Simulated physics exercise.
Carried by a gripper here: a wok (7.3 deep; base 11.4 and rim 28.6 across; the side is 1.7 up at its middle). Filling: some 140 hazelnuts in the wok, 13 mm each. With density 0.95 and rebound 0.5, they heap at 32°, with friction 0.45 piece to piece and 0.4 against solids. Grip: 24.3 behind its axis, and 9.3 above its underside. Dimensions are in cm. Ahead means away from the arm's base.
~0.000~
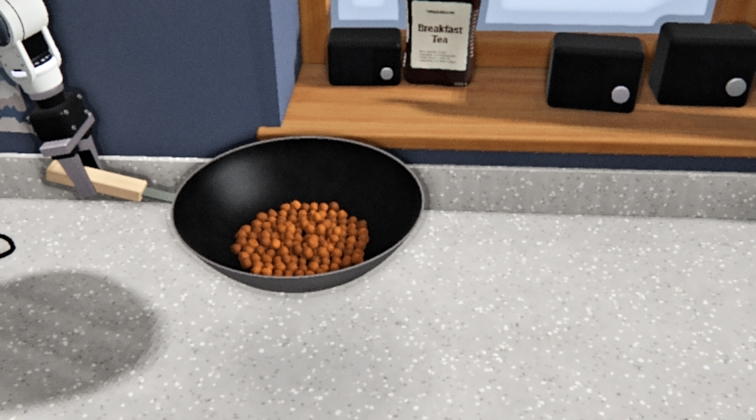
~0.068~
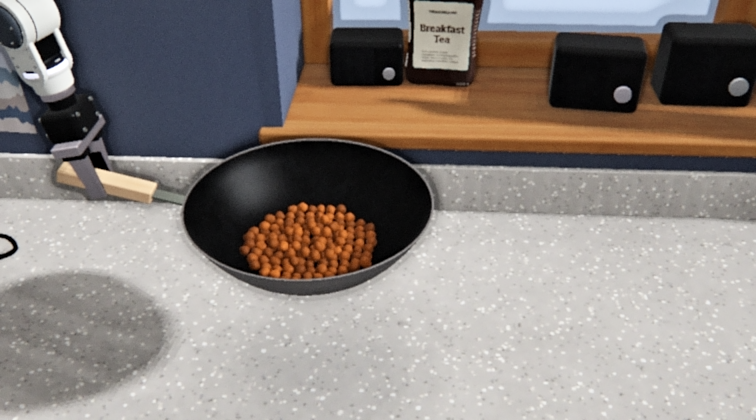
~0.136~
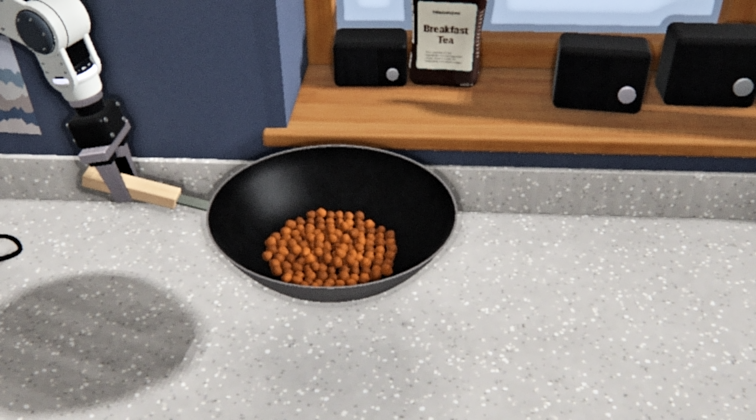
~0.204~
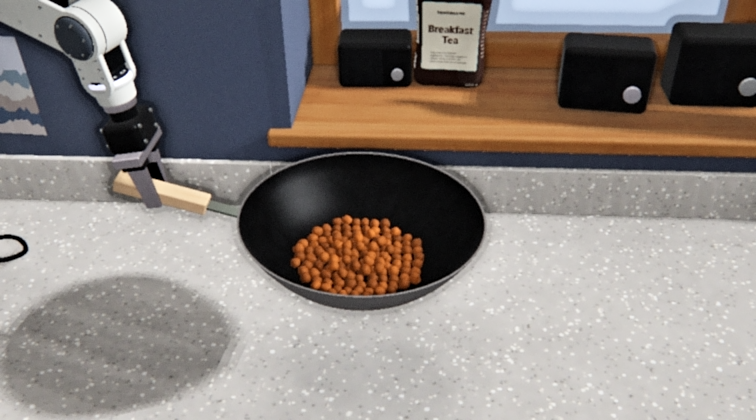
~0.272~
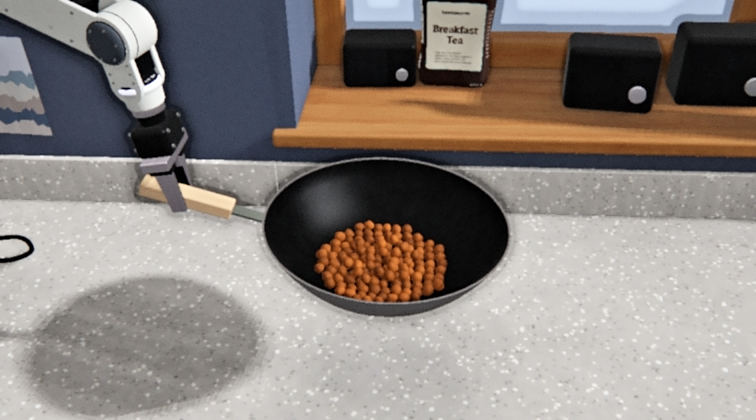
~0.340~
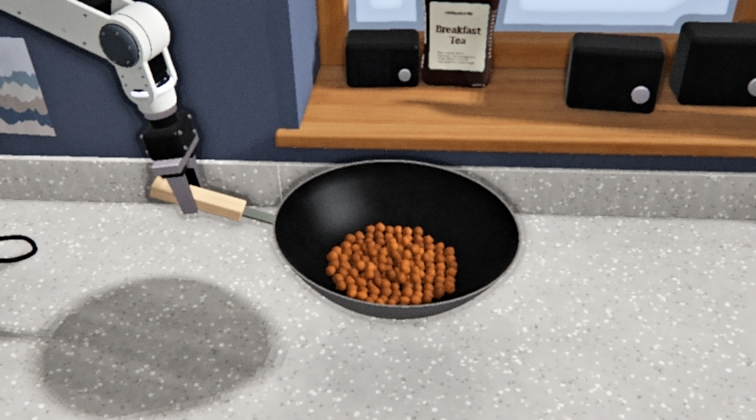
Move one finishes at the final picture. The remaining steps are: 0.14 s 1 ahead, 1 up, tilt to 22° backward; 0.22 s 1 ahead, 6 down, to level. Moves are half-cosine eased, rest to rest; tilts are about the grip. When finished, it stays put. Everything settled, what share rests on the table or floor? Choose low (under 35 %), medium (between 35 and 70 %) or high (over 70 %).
Low.
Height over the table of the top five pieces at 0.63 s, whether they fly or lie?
Roughly 41 cm.
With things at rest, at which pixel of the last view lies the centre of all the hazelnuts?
Roughly at pixel (422, 292).
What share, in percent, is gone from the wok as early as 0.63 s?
By my estimate, around 65 percent.
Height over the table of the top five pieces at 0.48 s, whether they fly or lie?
Roughly 36 centimetres.
After 0.48 s, tilted 22° backward, highest piece 36 above the table; 140 in the wok.
After 0.63 s, tilted 5° backward, highest piece 41 above the table; 48 in the wok, 92 in flight or on a rim.
After 0.90 s, level, highest piece 18 above the table; 140 in the wok.
After 1.95 s, level, highest piece 17 above the table; 140 in the wok.
At rest, 140 in the wok. That is 0 % on the table or floor.
